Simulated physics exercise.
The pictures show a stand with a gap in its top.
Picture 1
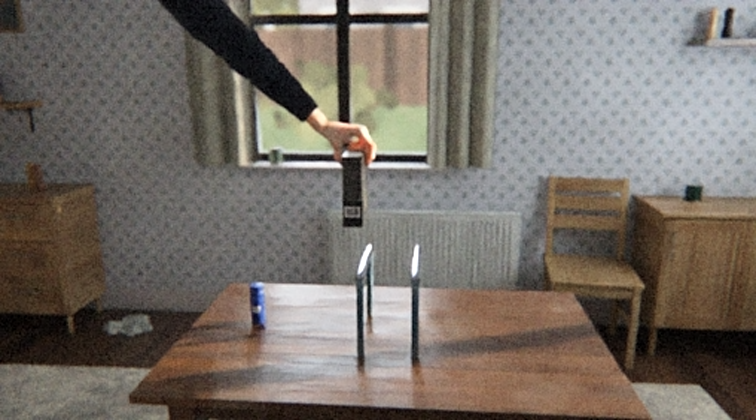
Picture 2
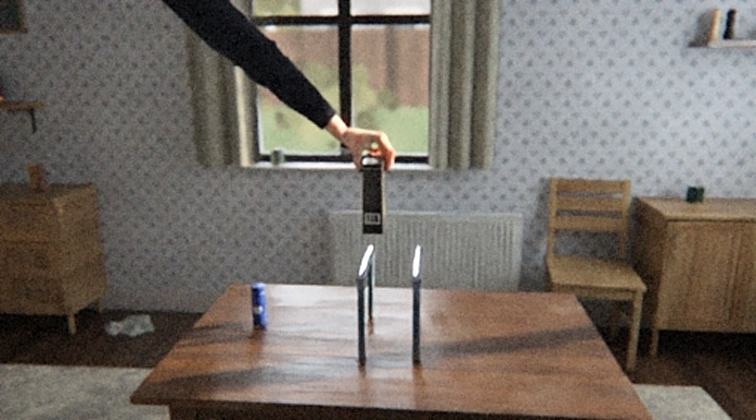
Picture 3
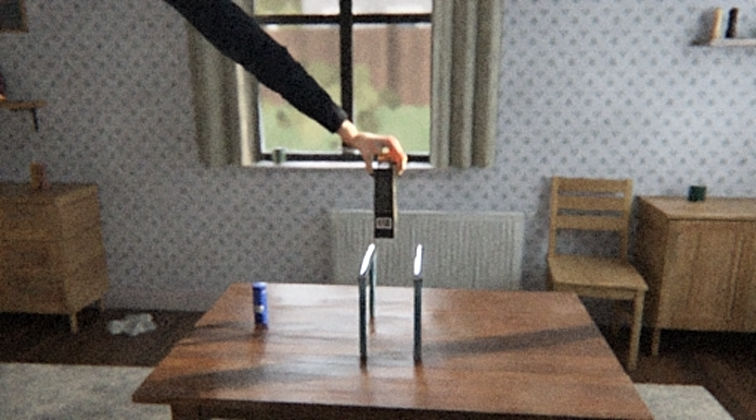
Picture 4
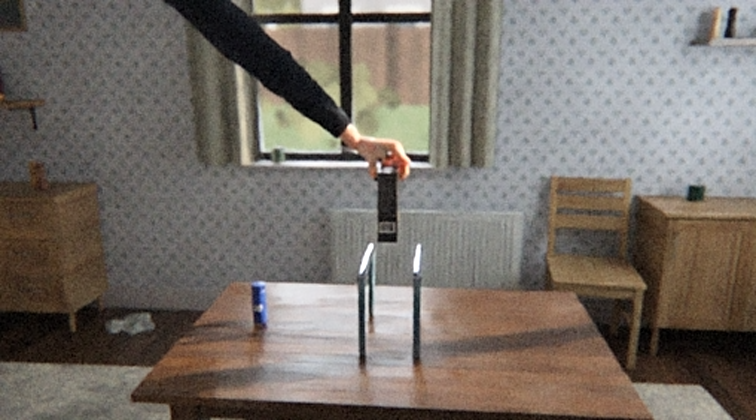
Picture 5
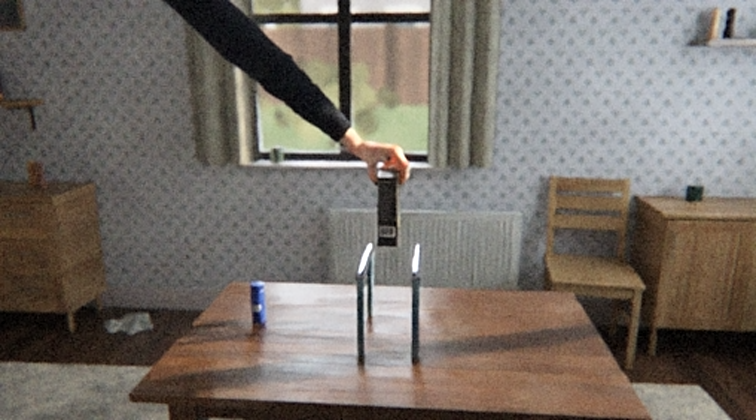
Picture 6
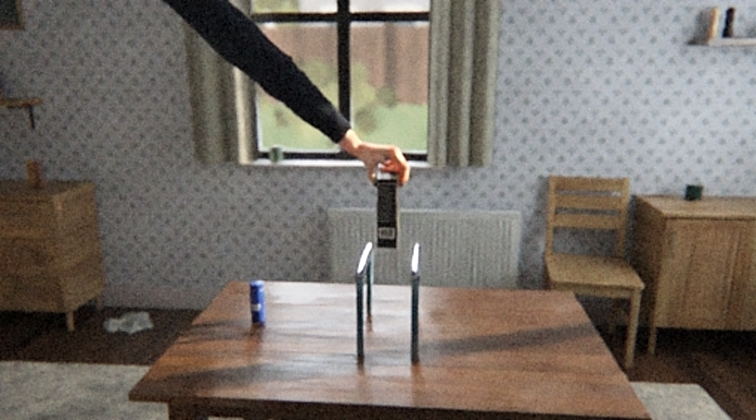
A hand moves a black packet slightly right and down, then holds it above a stand.
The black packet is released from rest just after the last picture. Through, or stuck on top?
It drops through.
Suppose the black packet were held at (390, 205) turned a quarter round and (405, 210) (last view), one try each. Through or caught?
First, it stays on top; second, it drops through.
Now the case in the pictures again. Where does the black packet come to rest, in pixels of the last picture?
At about (388, 302).
Then, 0.20 s after the last picture, black packet slid a little near (388, 225).
Then, 0.30 s after the last picture, black packet slid about its own width near (388, 275).
Then, 0.40 s after the last picture, black packet slid well along near (388, 301).
At rest, moved from the start, black packet; blue shaker in place. Seen from the same camera at the end, black packet near (388, 302). The packet goes down the gap.
